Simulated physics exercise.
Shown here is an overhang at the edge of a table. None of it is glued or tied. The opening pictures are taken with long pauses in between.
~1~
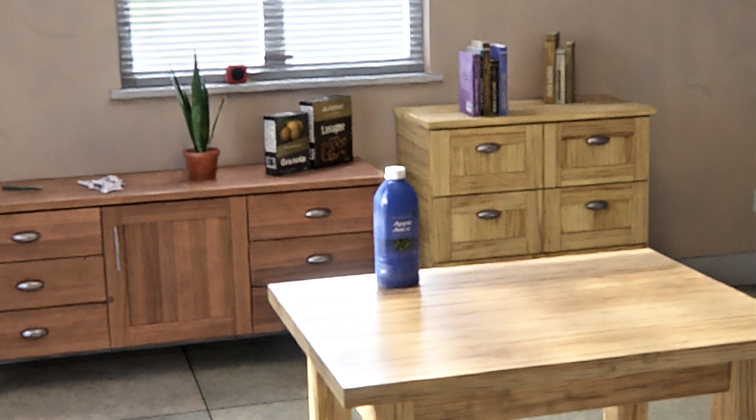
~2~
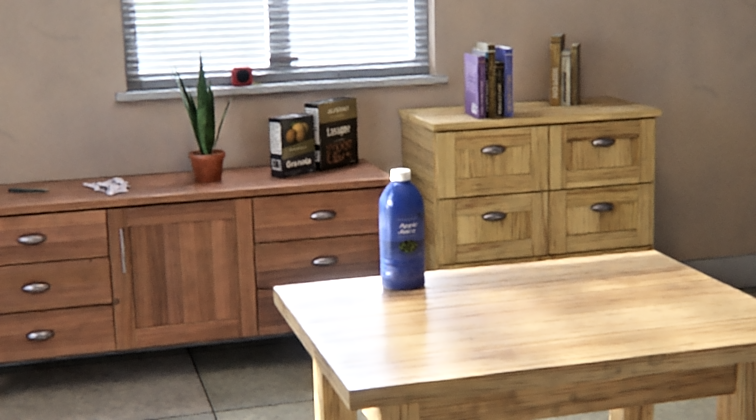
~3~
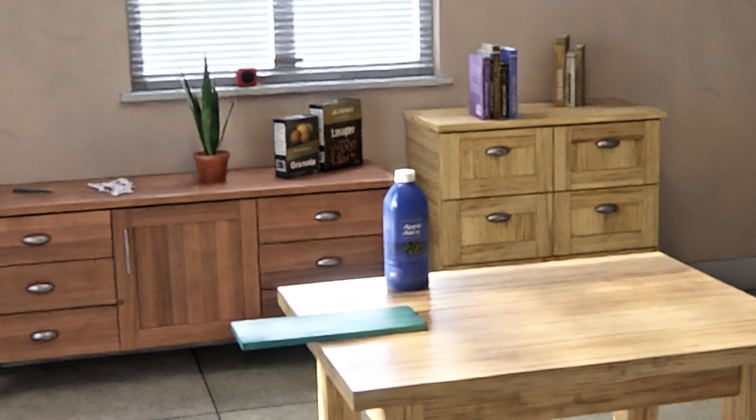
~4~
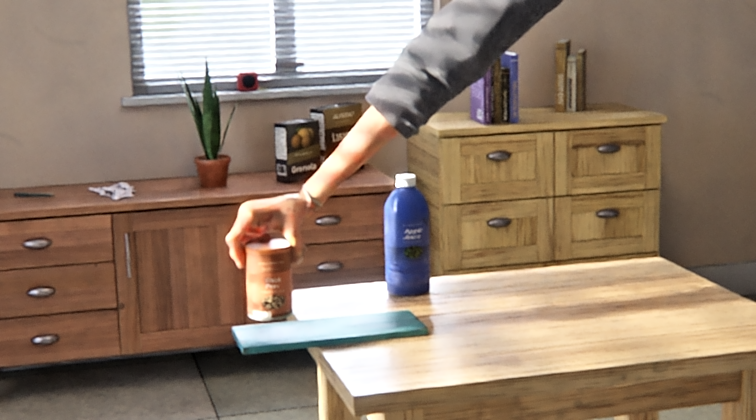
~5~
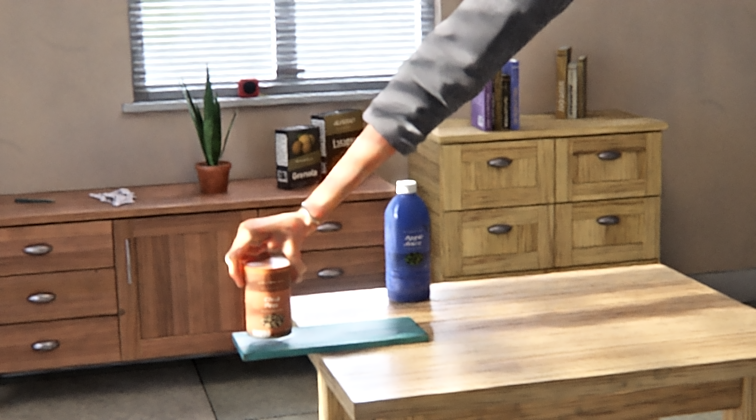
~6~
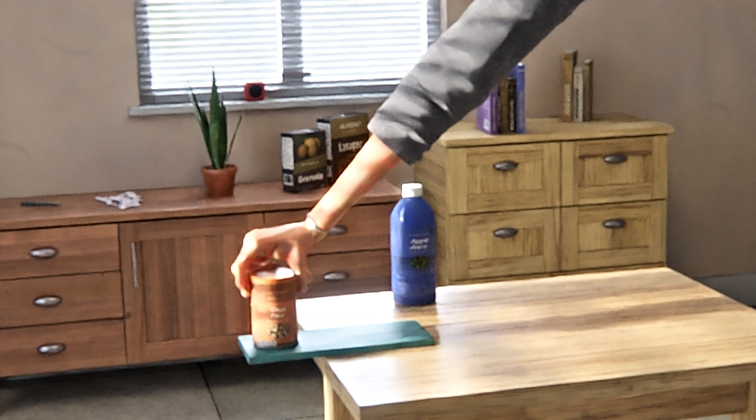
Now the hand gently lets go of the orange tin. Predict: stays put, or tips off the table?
Falls off the table.
Then, 0.50 s on from there, orange tin and turquoise board now down on the floor or falling.
Then, 0.70 s on from there, things are still on the move.
In the end, down on the floor or falling, orange tin and turquoise board; blue bottle unmoved. The board tips off the edge.
